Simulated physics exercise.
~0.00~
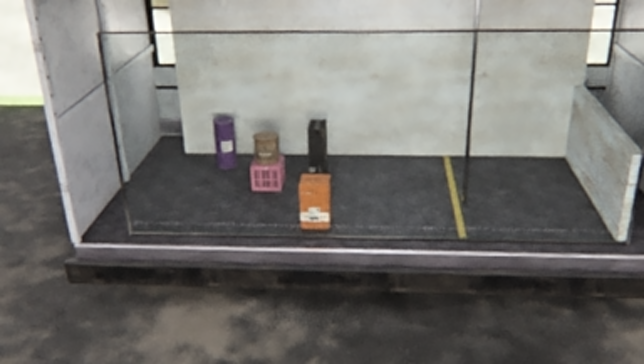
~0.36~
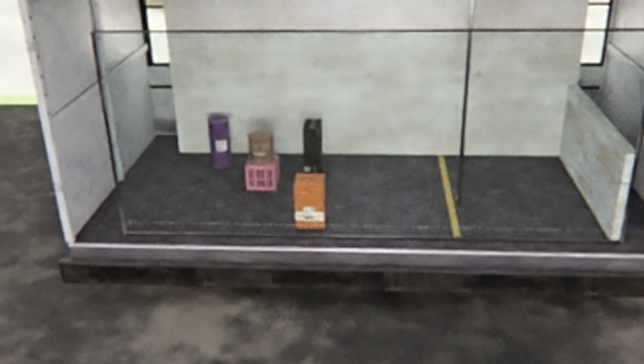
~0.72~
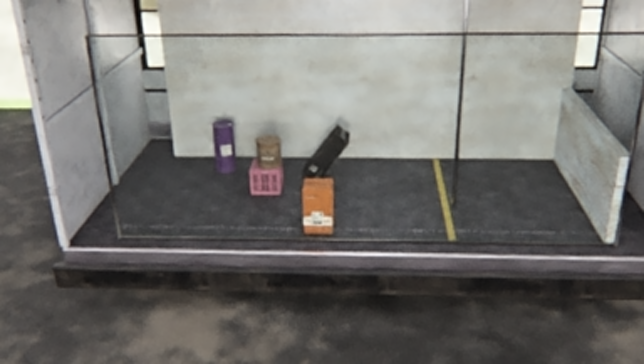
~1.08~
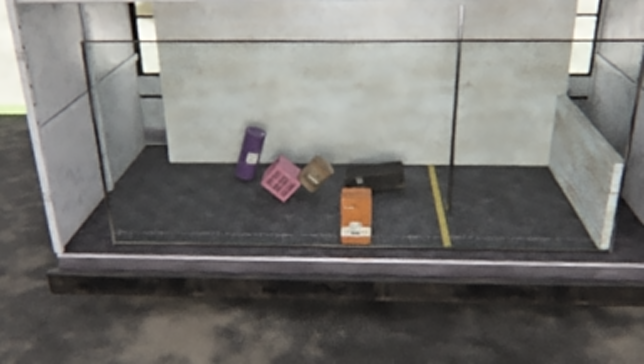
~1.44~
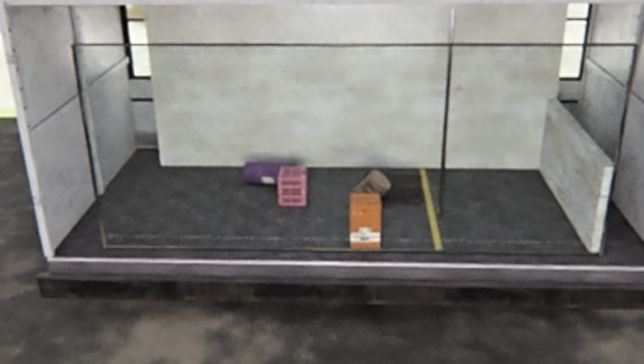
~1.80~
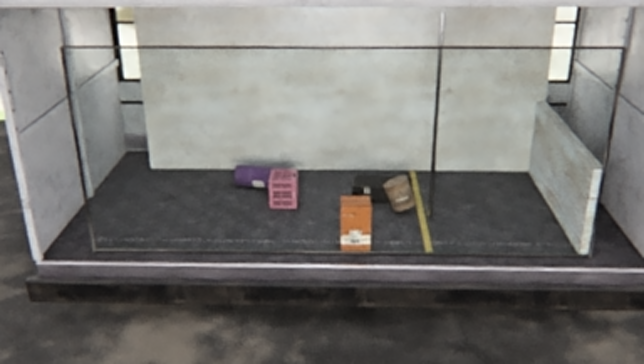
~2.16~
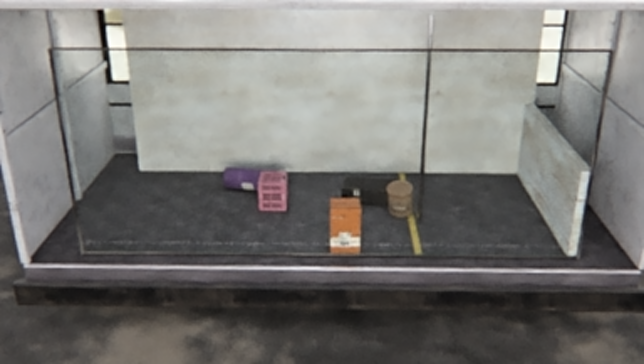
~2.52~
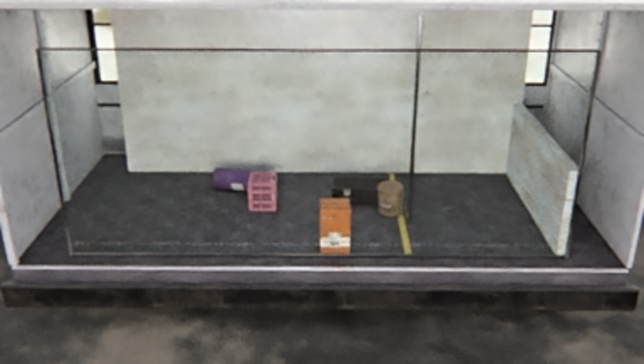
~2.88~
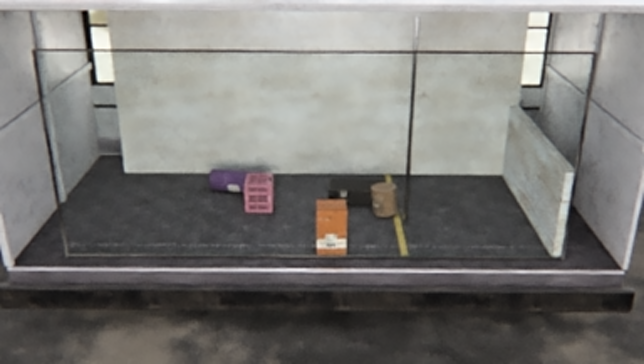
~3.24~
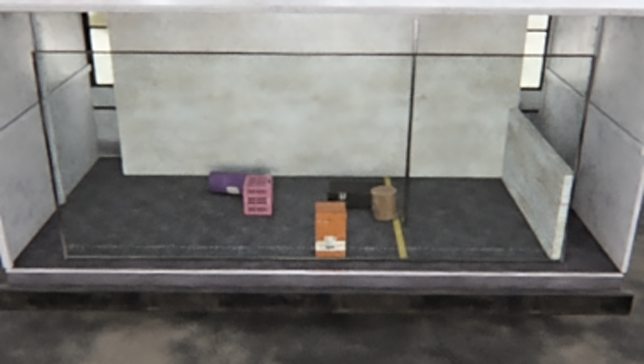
Loose containers sliding right across a bay floor, black box and purple drum toppling, all settling with the orange pack upright.
